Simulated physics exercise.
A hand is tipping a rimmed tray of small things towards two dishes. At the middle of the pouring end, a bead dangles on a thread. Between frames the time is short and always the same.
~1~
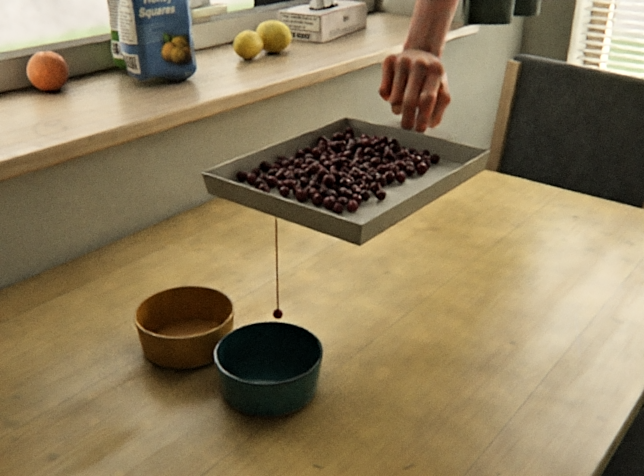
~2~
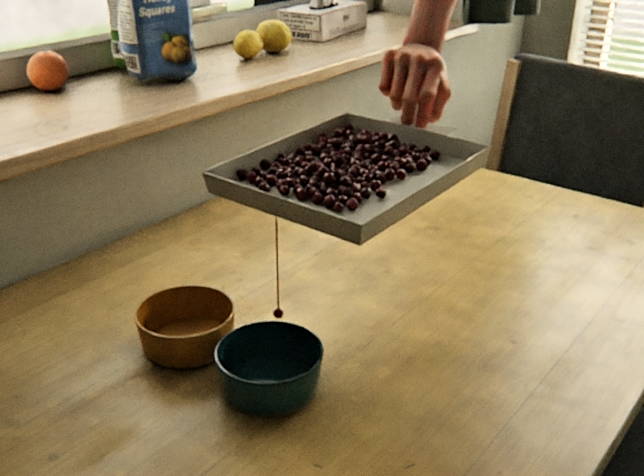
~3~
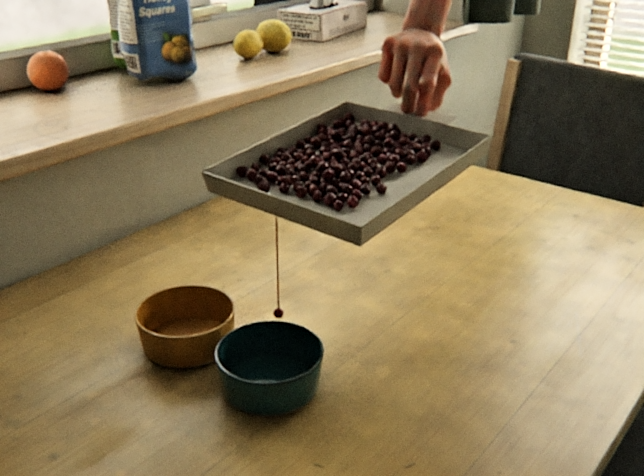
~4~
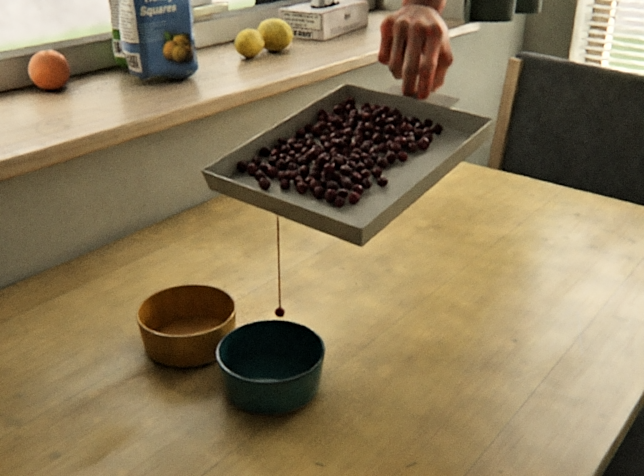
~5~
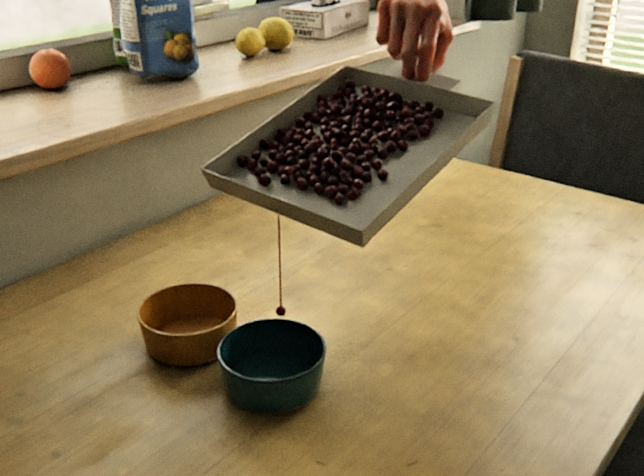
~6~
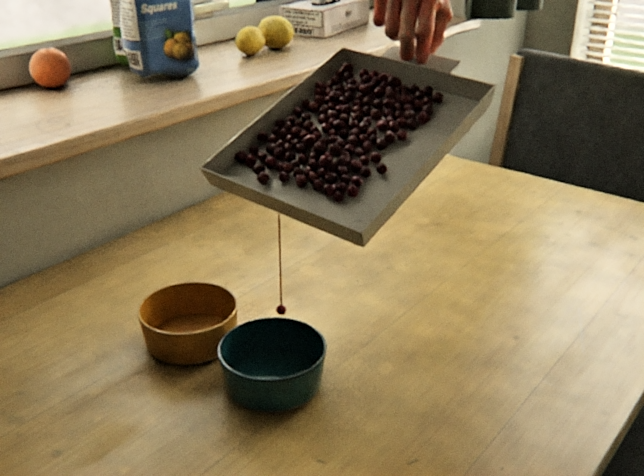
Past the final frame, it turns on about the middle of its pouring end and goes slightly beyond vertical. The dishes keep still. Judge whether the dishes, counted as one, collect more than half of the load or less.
Counted as one, they collect less than half.
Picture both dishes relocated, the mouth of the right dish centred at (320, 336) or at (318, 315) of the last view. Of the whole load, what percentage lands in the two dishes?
Trial 1 around 10 percent, trial 2 around 0 percent.
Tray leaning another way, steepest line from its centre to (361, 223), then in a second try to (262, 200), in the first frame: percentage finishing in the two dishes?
20 % and 80 %, roughly.
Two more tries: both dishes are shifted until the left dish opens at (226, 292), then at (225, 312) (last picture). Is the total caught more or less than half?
Short of half, then short of half.
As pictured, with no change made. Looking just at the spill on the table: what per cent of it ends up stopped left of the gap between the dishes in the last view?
About 50 per cent.
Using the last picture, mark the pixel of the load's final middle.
Roughly at pixel (253, 408).
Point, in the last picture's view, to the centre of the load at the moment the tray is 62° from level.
At about (307, 163).
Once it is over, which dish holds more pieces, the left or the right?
Of the two, the right-side one is the fuller.
Soon after the last picture, tray tipped steeply; nearly all on the tray; a stray few in the air.
A little later, tray tipped right over; nearly all on the tray; a stray few in the right dish; a stray few outside both; a stray few in the air.
Later still, tray tipped past a quarter turn; about a quarter in the right dish; a stray few in the left dish; about two thirds outside both; a stray few in the air.
At rest, tray tipped past a quarter turn; about a quarter in the right dish; a stray few in the left dish; about two thirds outside both.
